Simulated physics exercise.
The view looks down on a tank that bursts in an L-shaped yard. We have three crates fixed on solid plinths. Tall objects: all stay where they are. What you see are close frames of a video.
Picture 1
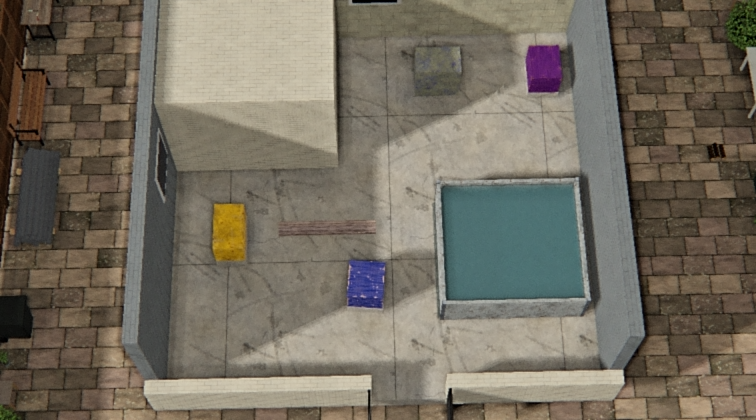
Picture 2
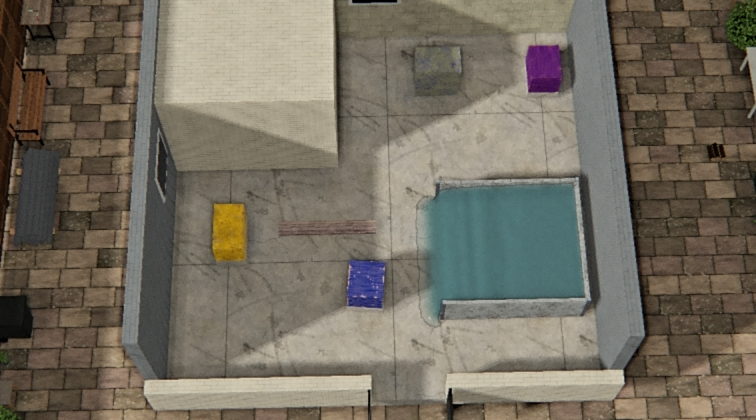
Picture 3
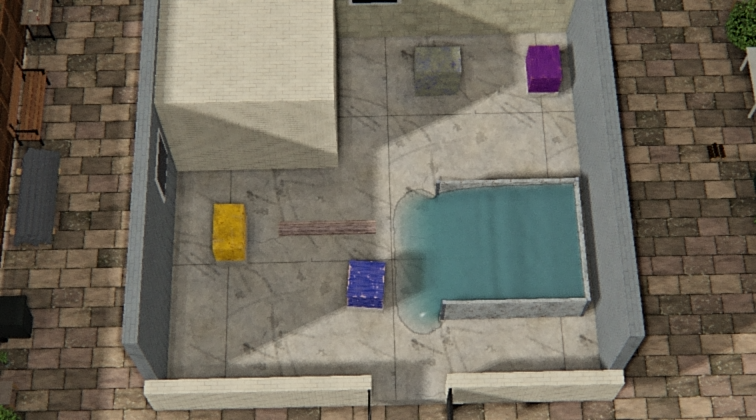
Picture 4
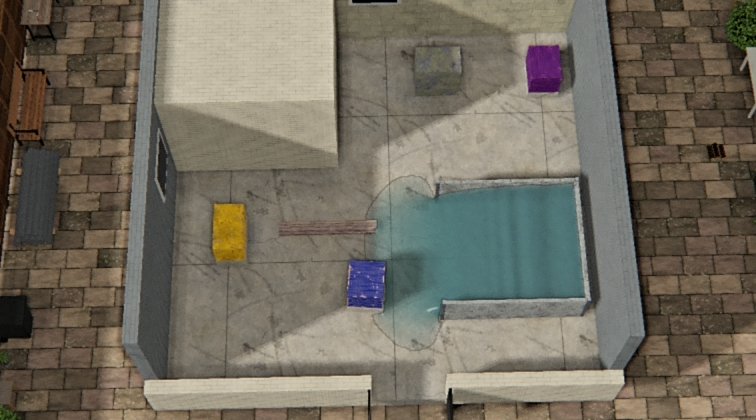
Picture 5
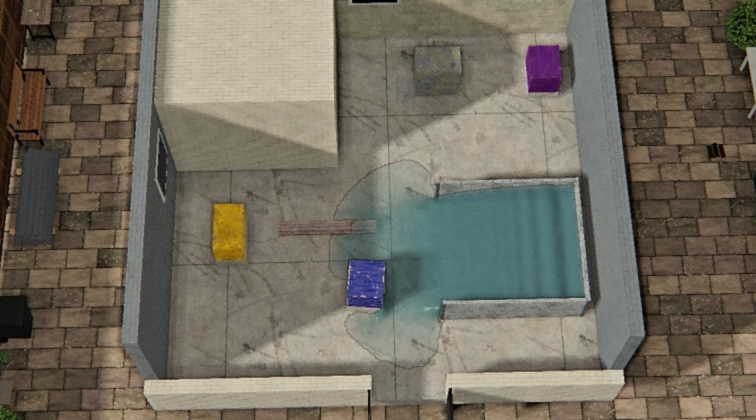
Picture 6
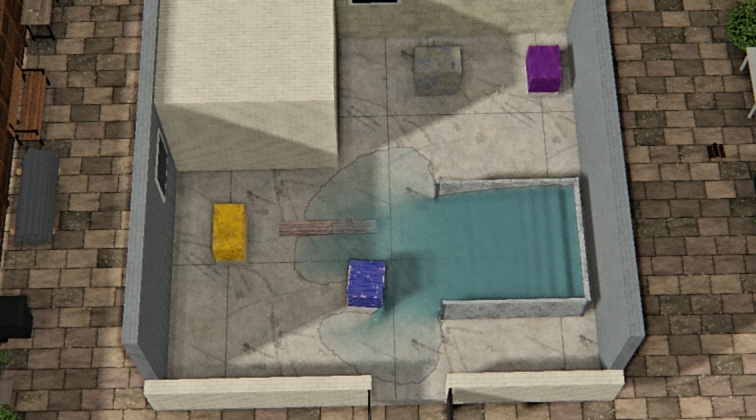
A square tank of teal water stands at the right of a walled, L-shaped concrete yard, seen from high above by a still camera. A yellow block sits at left, a blue one near the centre, grey and purple ones at the top, beside a low reddish strip. The tank's left side opens and water pours out leftward, fanning across the floor around the blue block and over the strip.
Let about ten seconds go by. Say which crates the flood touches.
One by one: The purple crate will be spared; the blue crate will be hit by the water; the yellow crate will be hit by the water.
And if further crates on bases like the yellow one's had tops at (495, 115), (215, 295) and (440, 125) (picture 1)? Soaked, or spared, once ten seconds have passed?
Listed order: Unflooded / flooded / unflooded.
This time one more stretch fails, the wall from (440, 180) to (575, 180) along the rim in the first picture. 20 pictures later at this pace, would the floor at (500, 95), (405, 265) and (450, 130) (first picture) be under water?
Point by point: Drenched, unwetted, drenched.
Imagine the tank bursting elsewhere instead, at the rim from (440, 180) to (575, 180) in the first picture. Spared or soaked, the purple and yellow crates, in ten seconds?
Note: Purple one is overtopped; yellow one is left dry.
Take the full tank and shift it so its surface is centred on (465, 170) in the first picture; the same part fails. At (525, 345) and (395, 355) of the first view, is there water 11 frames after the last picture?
The first spot is not reached, while the second is not reached.
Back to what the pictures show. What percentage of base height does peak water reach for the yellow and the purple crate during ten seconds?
Some 150 and 60 % respectively.
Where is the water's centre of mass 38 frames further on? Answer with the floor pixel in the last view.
I'd put it at around (328, 260).
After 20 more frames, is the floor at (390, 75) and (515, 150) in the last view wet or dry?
The first place is inundated and the second is spared.
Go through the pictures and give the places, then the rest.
In the first picture, still water in the water tank at (511, 241).
In the second picture, the front is at (438, 323), out from the gap at (441, 252).
In the third picture, water pours out at (441, 254) and has run to (421, 330).
In the fourth picture, water pours out at (441, 254) and has run to (398, 340).
In the fifth picture, the front is at (378, 354), out from the gap at (441, 255).
In the sixth picture, water pours out at (441, 255) and has run to (314, 205).
A moment on, water covers 40 % of the floor; the purple crate not reached, the blue crate water round its plinth, the yellow crate water round its plinth.
Next, water covers 55 % of the floor; the purple crate not reached, the blue crate water round its plinth, the yellow crate water round its plinth.
Then, water covers 60 % of the floor; the purple crate not reached, the blue crate water round its plinth, the yellow crate water round its plinth.
Later, water covers 70 % of the floor; the purple crate water round its plinth, the blue crate water round its plinth, the yellow crate water round its plinth.
In the end, water covers 100 % of the floor; the purple crate stayed above the water, the blue crate was topped, the yellow crate was topped.
